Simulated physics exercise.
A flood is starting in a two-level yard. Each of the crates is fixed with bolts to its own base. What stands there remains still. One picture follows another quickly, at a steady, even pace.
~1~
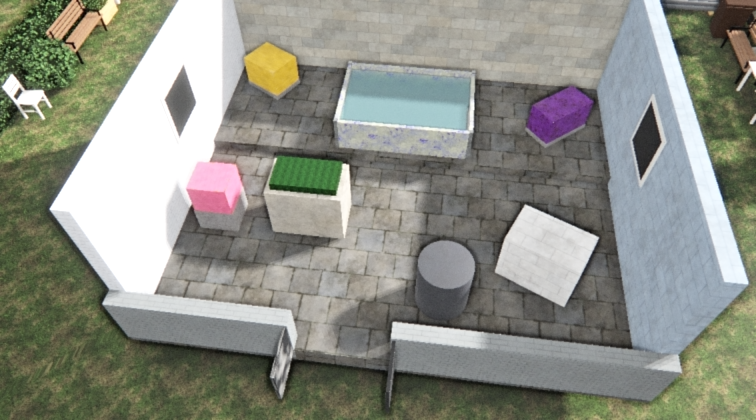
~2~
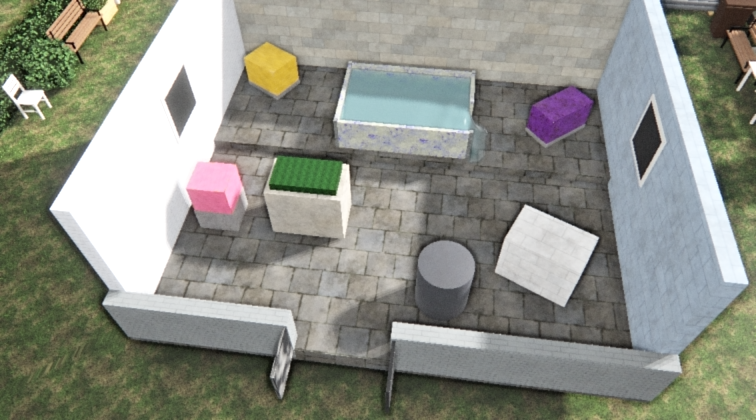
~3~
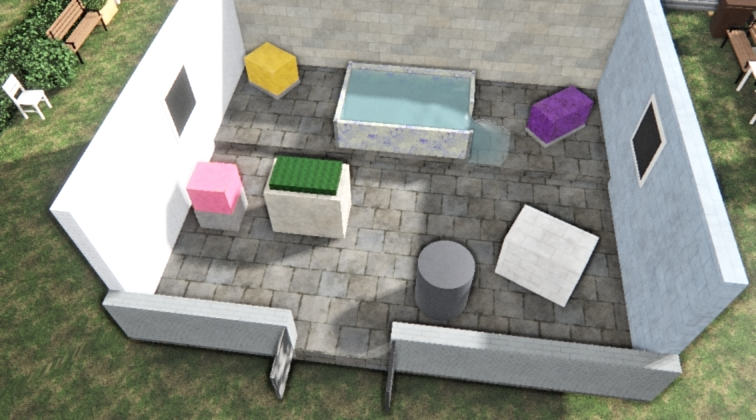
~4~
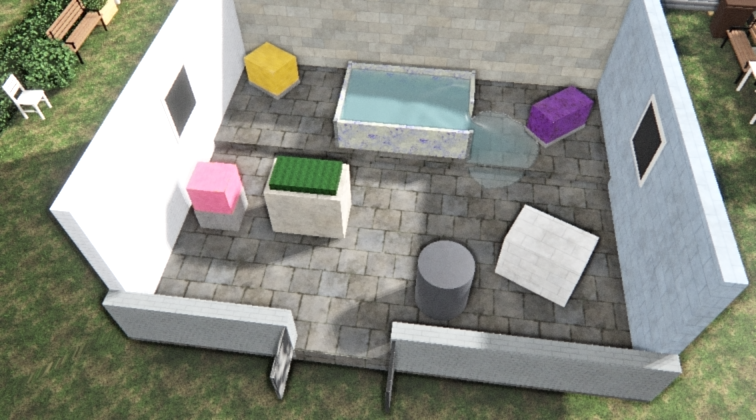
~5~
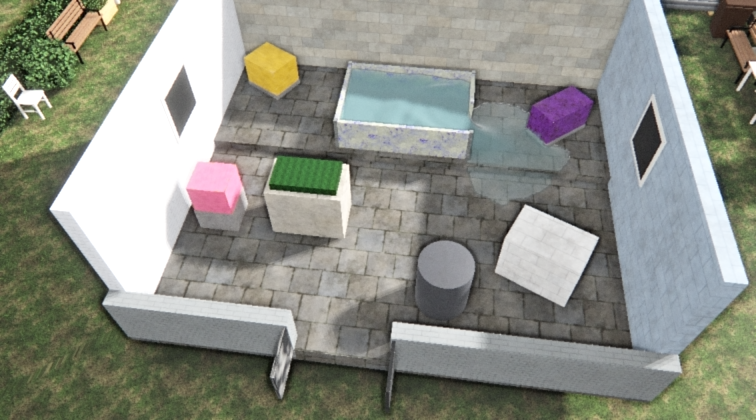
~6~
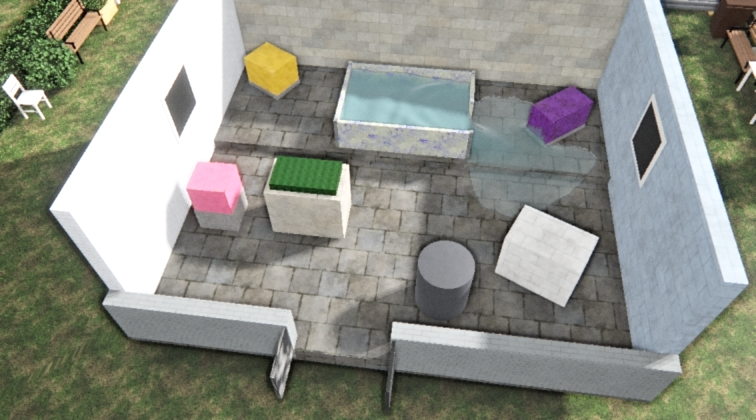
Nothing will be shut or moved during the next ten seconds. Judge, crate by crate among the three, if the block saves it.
My prediction: The purple crate will be hit by the water. The yellow crate will be spared. The pink crate will be spared.
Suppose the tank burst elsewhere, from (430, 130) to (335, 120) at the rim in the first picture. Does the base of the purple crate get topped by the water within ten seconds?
In that case the purple crate comes through dry.
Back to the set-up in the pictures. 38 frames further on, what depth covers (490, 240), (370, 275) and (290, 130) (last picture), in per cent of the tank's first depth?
First 12, next 2, last 0 in a hundred.
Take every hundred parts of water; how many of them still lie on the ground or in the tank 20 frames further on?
Some 100 parts in a hundred have not run off.
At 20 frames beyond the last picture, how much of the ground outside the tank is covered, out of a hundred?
Some 30 per cent.
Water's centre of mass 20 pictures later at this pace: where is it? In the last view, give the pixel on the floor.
I'd place it roughly at (472, 160).
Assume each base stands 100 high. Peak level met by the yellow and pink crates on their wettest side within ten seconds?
In turn 50 and 10 per cent.
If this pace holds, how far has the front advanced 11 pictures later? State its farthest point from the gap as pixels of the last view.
Close to (625, 374).
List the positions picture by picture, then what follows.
The water tank at (407, 99) is whole and still, in the first picture.
The front is at (474, 159), out from the gap at (467, 133), in the second picture.
Water pours out at (467, 134) and has run to (504, 134), in the third picture.
Water pours out at (467, 135) and has run to (534, 148), in the fourth picture.
The front is at (565, 158), out from the gap at (467, 134), in the fifth picture.
Water pours out at (467, 134) and has run to (589, 165), in the sixth picture.
A moment on, water covers 15 % of the floor; the purple crate water round its plinth, the yellow crate not reached, the pink crate not reached.
Next, water covers 25 % of the floor; the purple crate water round its plinth, the yellow crate not reached, the pink crate not reached.
Then, water covers 30 % of the floor; the purple crate water round its plinth, the yellow crate not reached, the pink crate not reached.
Later, water covers 55 % of the floor; the purple crate water round its plinth, the yellow crate not reached, the pink crate not reached.
In the end, water covers 90 % of the floor; the purple crate was topped, the yellow crate stayed above the water, the pink crate stayed above the water.
